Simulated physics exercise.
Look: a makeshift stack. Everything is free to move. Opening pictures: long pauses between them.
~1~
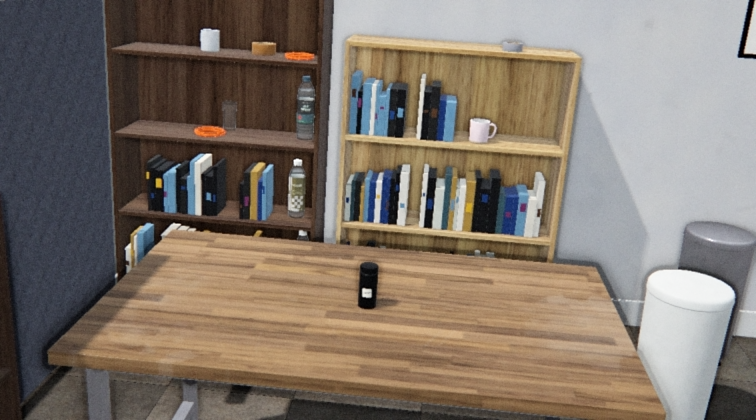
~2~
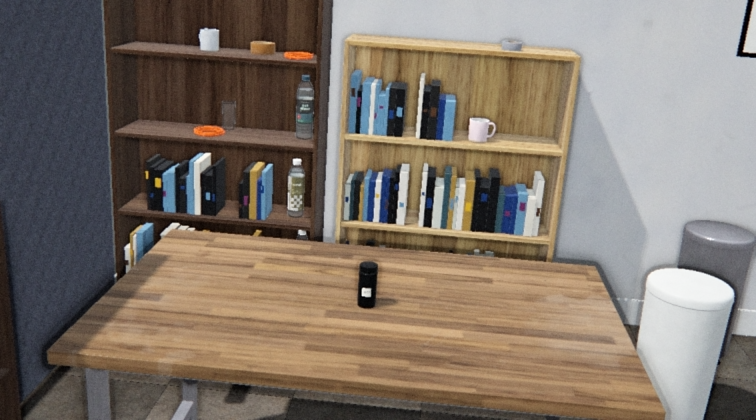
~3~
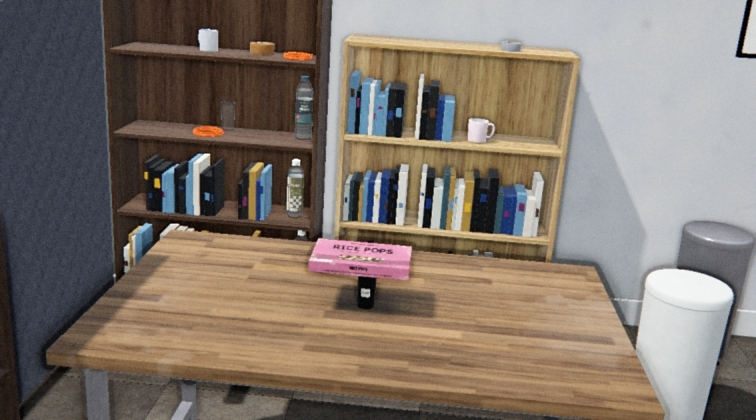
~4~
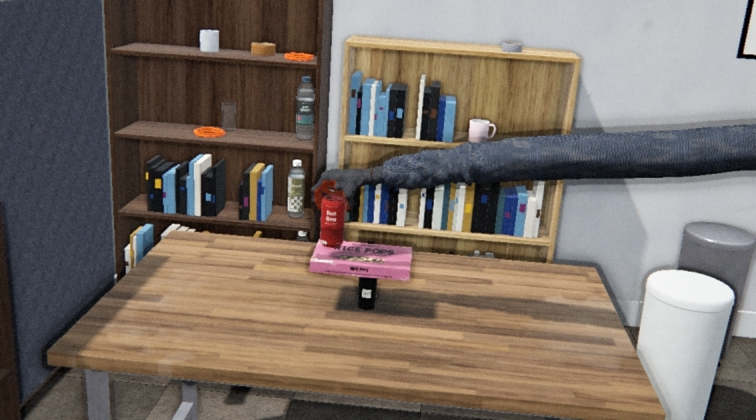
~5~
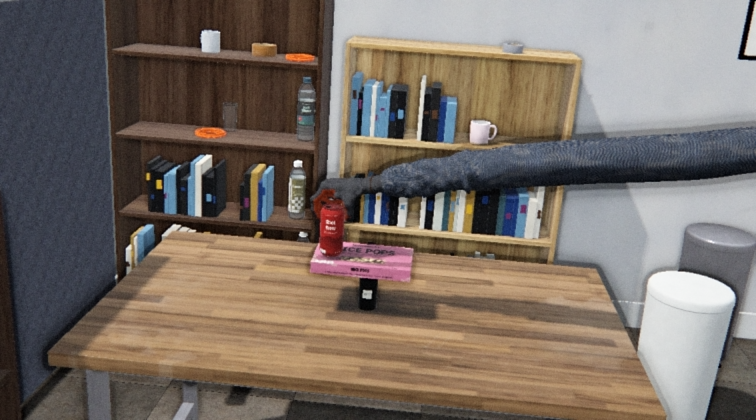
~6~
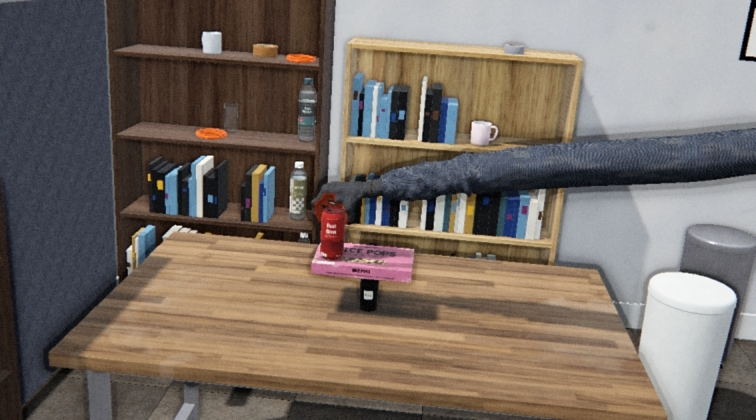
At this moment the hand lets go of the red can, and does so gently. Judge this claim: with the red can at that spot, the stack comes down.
The claim is right.
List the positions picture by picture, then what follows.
The last thing is not in view yet, in the first picture.
The last thing is not in view yet, in the second picture.
The last thing is not in view yet; pink packet (362, 259), in the third picture.
Still above its spot; red can (333, 221); pink packet (363, 259), in the fourth picture.
Still above its spot; red can (332, 230); pink packet (363, 260), in the fifth picture.
In place under the hand; red can (333, 234); pink packet (364, 261), in the sixth picture.
Then, 0.40 s past the last view, red can now fallen; pink packet rocked 59° from its first pose.
Then, 0.60 s past the last view, pink packet rocked 67° from its first pose.
Then, 0.90 s past the last view, pink packet now fallen; black shaker rocked 62° from its first pose.
Then, 1.20 s past the last view, black shaker now fallen.
Finally, fallen, pink packet, red can and black shaker. The stack gives way.
